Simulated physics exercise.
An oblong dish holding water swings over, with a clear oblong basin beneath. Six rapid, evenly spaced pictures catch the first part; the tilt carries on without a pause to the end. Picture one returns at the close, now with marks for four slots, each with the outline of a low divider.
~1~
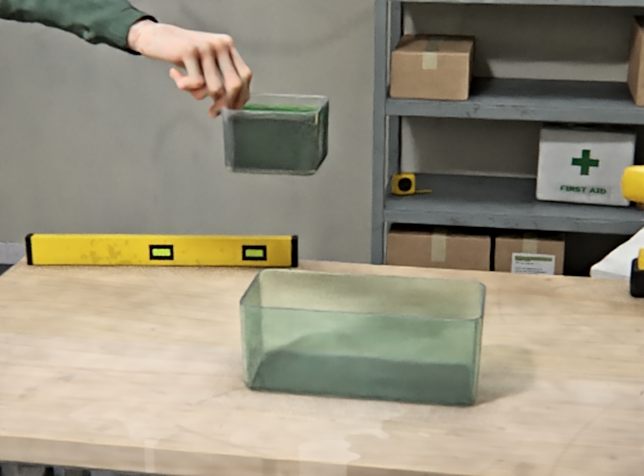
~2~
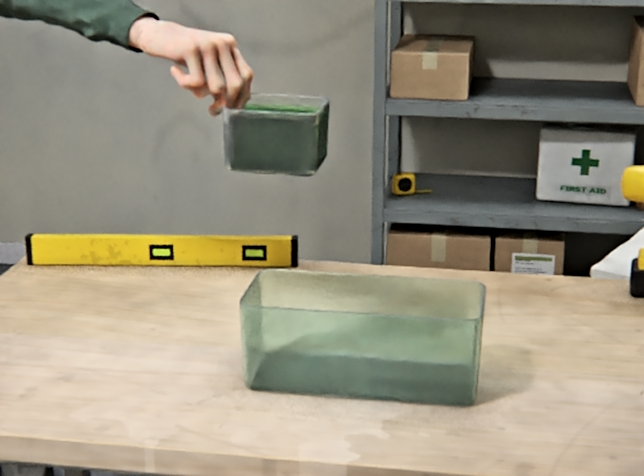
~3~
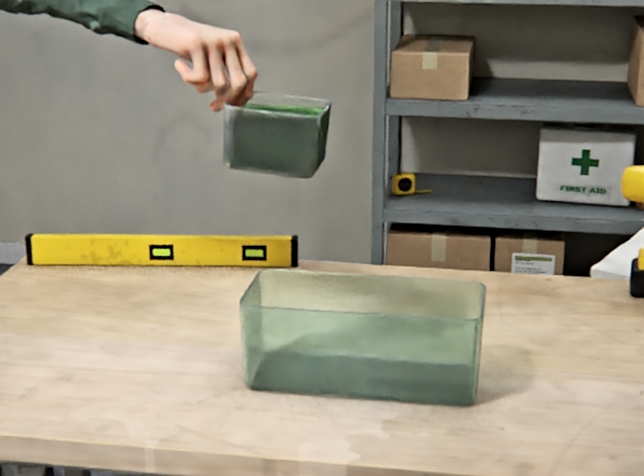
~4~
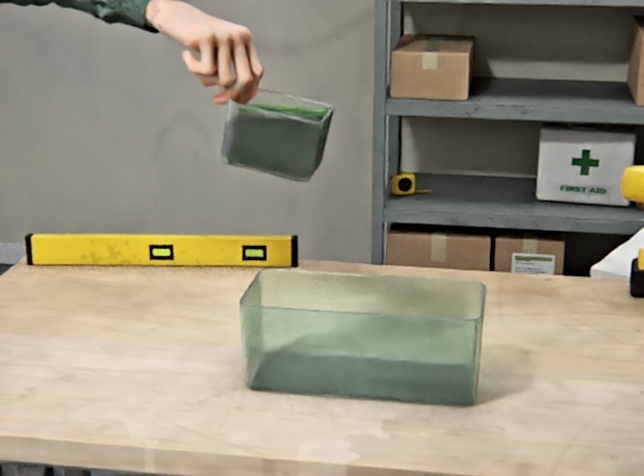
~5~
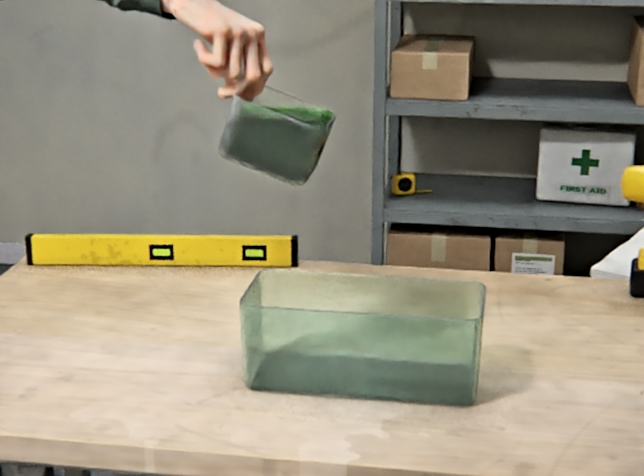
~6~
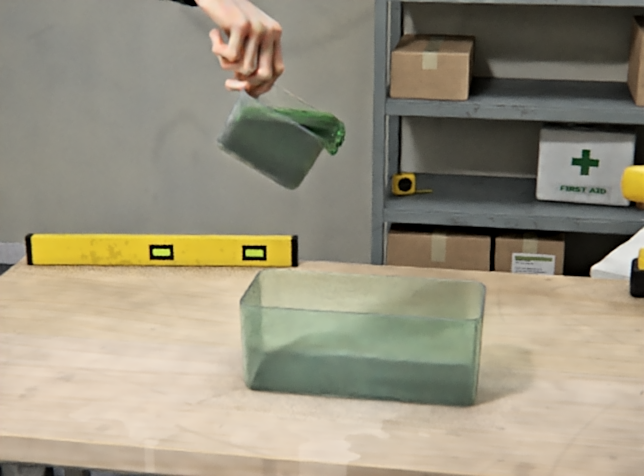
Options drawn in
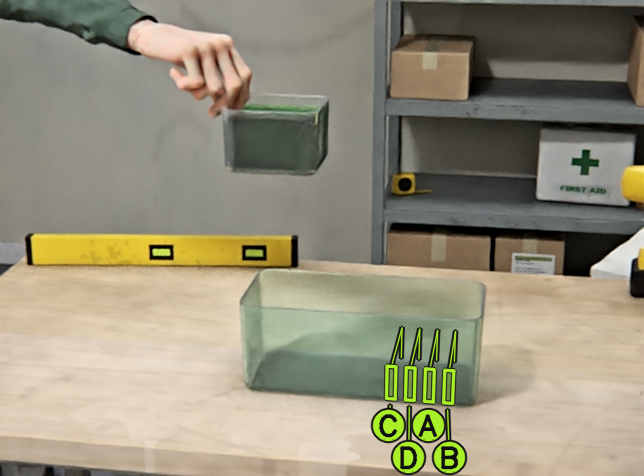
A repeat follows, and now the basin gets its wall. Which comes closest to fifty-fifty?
The answer is position C.
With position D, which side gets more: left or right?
The left side.
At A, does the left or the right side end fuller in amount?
The left one.
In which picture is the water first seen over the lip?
Picture 5.
In lime, A at (428, 408); B at (447, 409); C at (390, 405); D at (409, 406).
With A, about 94 % ends left of the wall and 5 % right of it.
With B, about 91 % ends left of the wall and 7 % right of it.
With C, about 45 % ends left of the wall and 53 % right of it.
With D, about 82 % ends left of the wall and 16 % right of it.
